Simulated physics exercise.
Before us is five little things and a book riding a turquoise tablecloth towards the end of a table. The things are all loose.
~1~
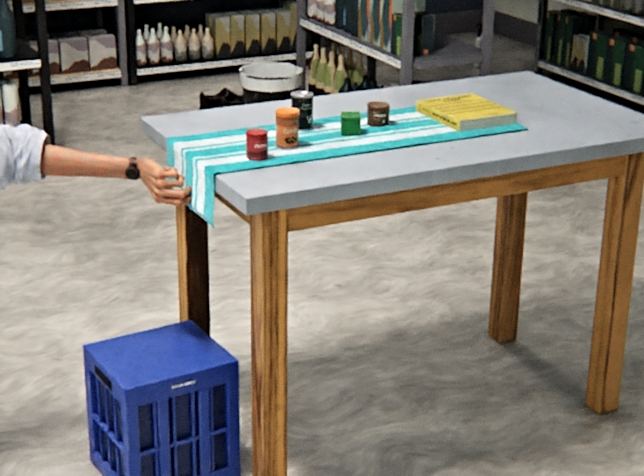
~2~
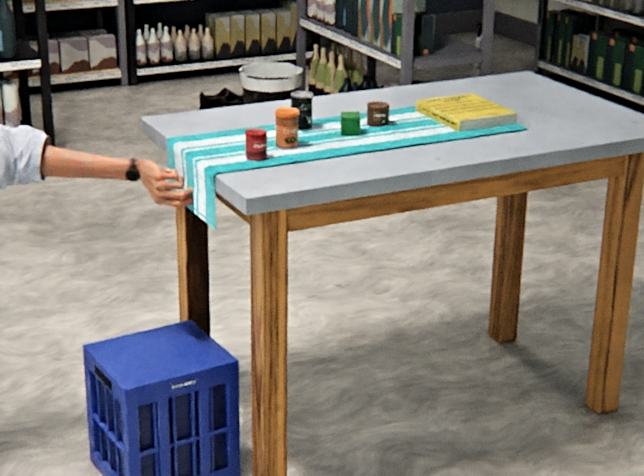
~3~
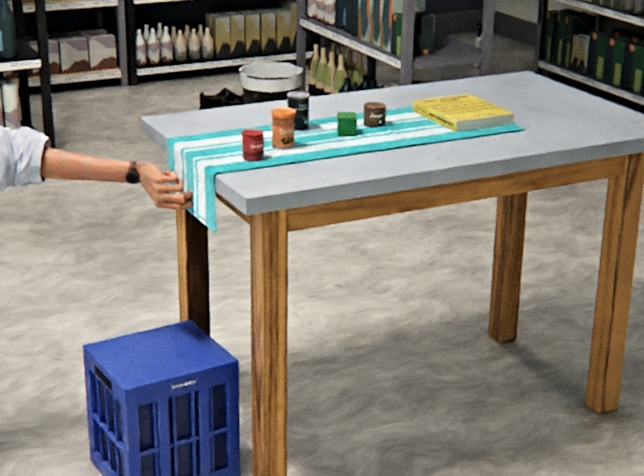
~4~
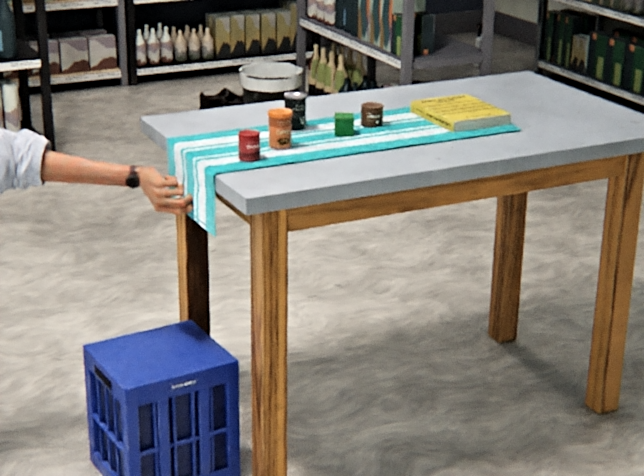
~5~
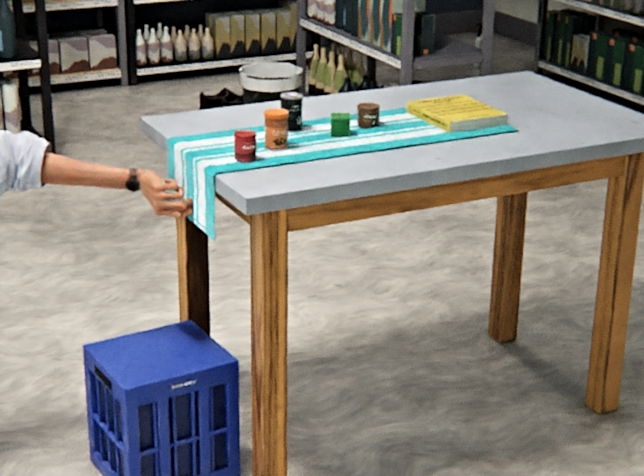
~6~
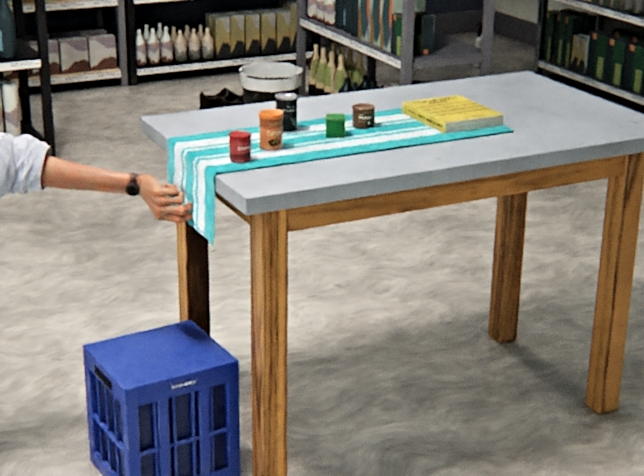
In a storeroom or shop with stocked shelves behind, a fixed, slightly raised view shows a grey-topped table with wooden legs and a blue crate on the floor at left. A turquoise-and-white striped cloth holds red, orange, black, green and brown containers and a yellow book. At the left edge, a hand wearing a dark watch slowly draws the cloth down, and everything on it shifts slightly left together.
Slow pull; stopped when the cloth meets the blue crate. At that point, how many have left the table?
Number down: Three.
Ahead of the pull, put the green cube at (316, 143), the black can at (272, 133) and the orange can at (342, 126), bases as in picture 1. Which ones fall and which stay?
The green cube ends up off; the black can ends up off; the orange can stays put.
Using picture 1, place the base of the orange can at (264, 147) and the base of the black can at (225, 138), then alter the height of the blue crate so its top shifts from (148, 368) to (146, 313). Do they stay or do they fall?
The orange can? Lost. The black can? Lost.
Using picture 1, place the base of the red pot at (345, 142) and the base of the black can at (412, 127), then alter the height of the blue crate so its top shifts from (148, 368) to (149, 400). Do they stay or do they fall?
The red pot ends up off the top and the black can ends up still on top.
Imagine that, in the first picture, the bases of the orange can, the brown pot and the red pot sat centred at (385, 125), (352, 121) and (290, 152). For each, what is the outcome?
First the orange can: It is still up there. Next the brown pot: It is still up there. Last the red pot: It ends off the top.
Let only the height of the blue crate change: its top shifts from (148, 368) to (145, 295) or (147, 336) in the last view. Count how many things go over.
The count: 1 and 2.
Soon after, hem near (190, 302); red pot gone.
Then, hem on the crate; red pot, orange can and black can gone.
At rest, hem on the crate; red pot, orange can and black can gone. Over the edge go three.
